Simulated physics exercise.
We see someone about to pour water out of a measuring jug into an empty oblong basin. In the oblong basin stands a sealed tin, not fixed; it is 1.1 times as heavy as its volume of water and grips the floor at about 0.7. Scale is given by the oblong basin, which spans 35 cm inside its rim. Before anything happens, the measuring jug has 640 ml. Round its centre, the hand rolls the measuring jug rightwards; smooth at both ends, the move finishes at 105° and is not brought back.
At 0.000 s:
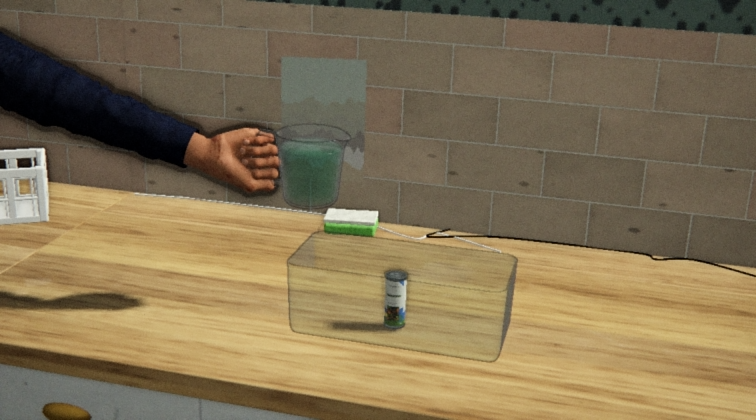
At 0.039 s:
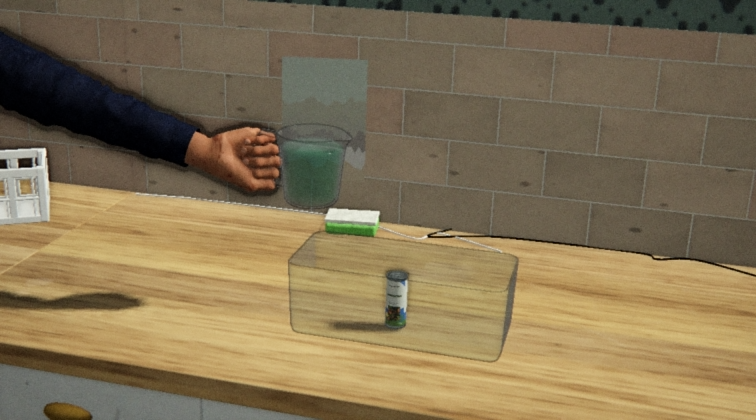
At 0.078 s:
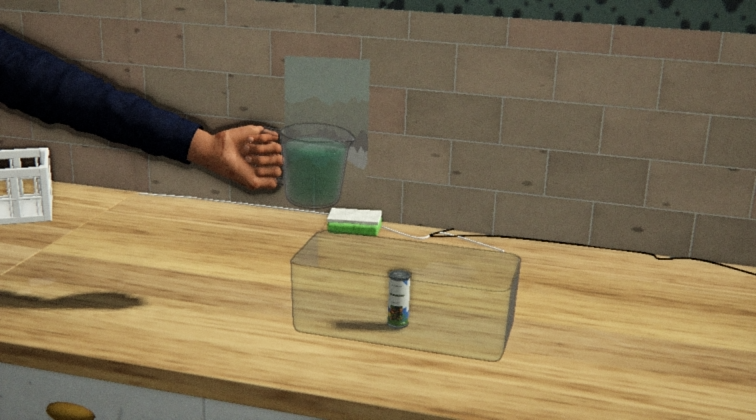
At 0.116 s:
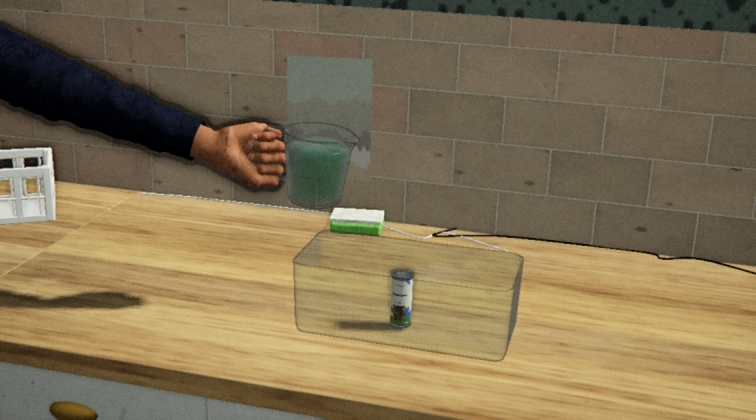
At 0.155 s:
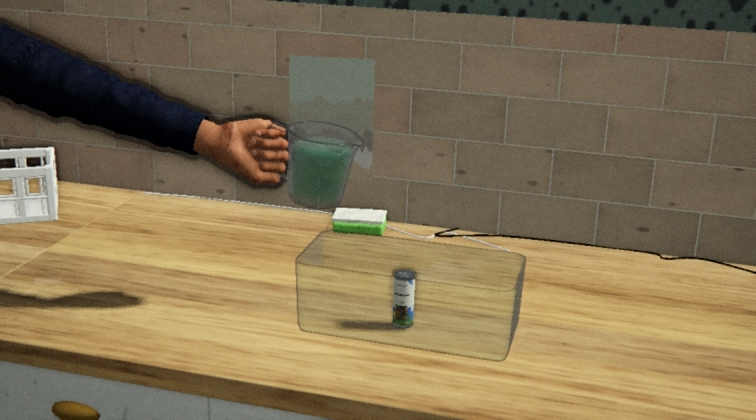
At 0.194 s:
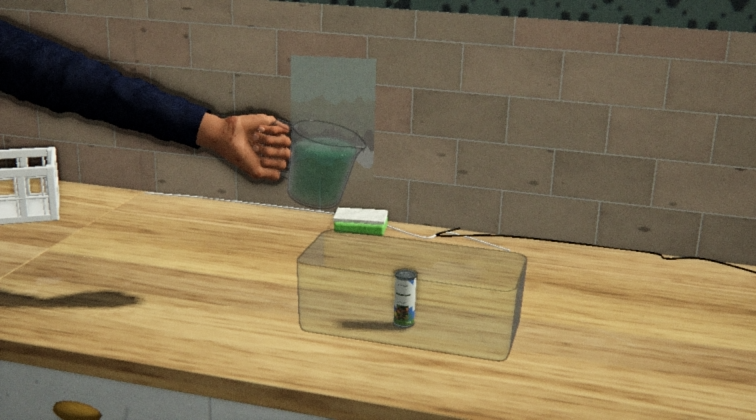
A hand slowly tilting a measuring jug of blue-green liquid slightly rightwards above a wooden worktop, behind a clear basin and small tin.
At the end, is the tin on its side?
It's going to overturn.
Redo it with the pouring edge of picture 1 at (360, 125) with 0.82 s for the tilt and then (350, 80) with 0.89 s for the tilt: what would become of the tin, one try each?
Trial 1 - tin stays standing; trial 2 - tin stays standing.
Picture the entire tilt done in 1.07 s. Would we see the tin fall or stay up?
Outcome - the tin comes down.
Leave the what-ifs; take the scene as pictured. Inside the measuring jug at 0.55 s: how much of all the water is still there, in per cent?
Still held: Roughly 76 % of the total.
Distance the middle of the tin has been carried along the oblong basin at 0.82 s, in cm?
Estimate: Around 0 cm.
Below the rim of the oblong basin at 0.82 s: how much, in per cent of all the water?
Roughly 60 %.
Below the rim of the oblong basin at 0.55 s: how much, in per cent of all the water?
Around 4 percent.
After 0.55 s the tilt is 72° and 76 per cent is still to pour; the tin stands where it began.
After 0.82 s the tilt is 103° and 19 per cent is still to pour; the tin stands where it began.
After 1.09 s the tilt is 105° and 1 per cent is still to pour; the tin leans 38°.
After 1.39 s the tilt is 105° and 0 per cent is still to pour; the tin lies on its side.
In the end the tin lies on its side.
